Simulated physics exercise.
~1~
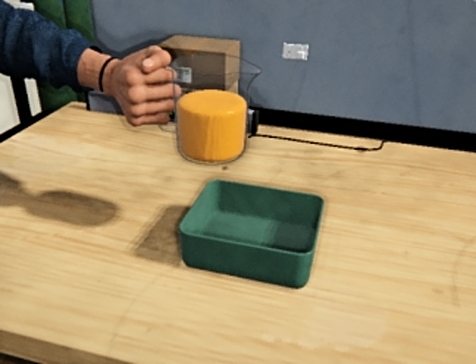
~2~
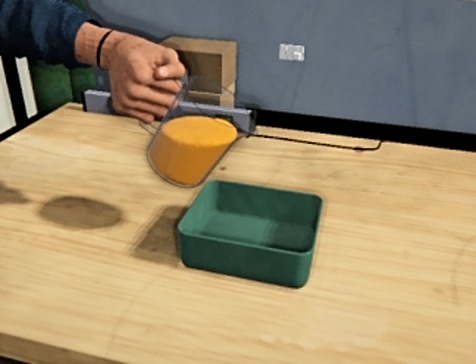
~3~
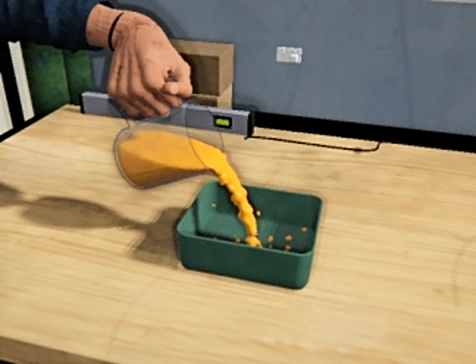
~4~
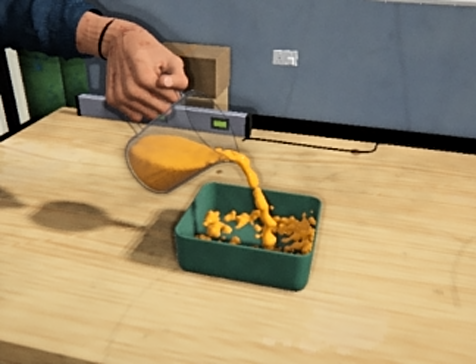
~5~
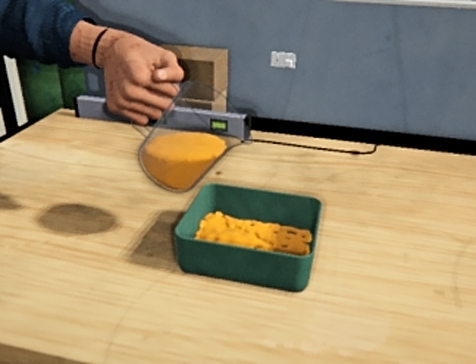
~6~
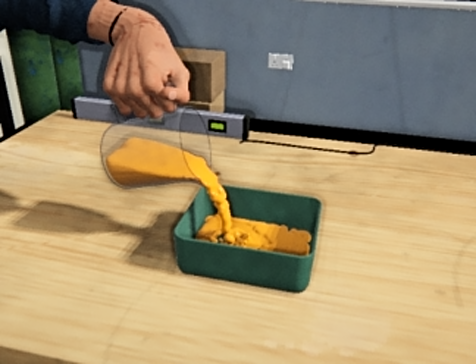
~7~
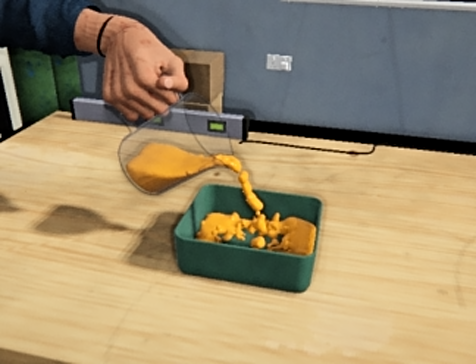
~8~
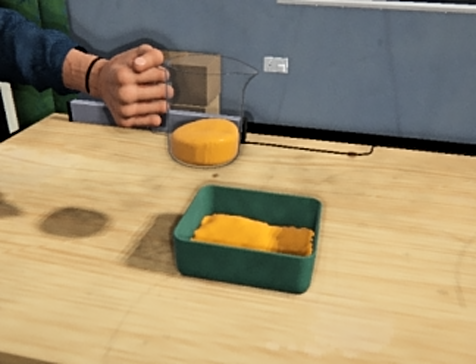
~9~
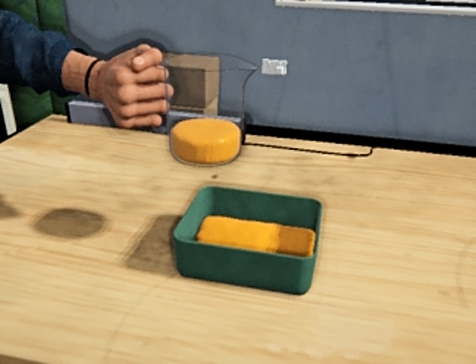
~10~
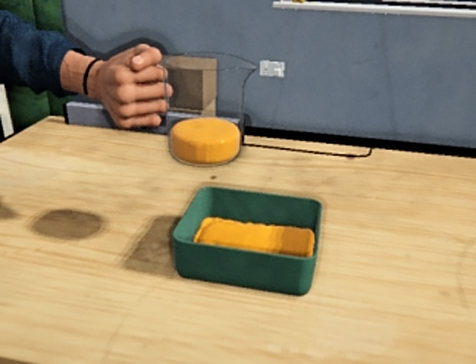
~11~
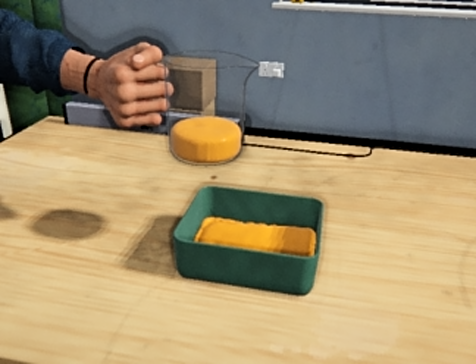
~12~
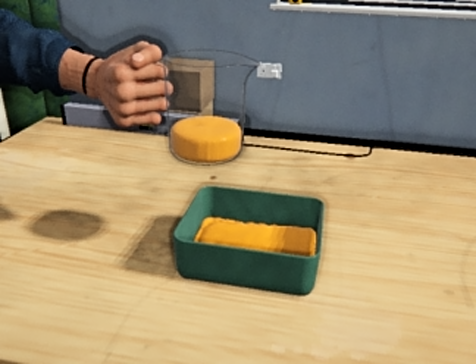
On a wooden table top, a hand tipping a clear pitcher twice, pouring orange juice into a green dish, then levelling it.
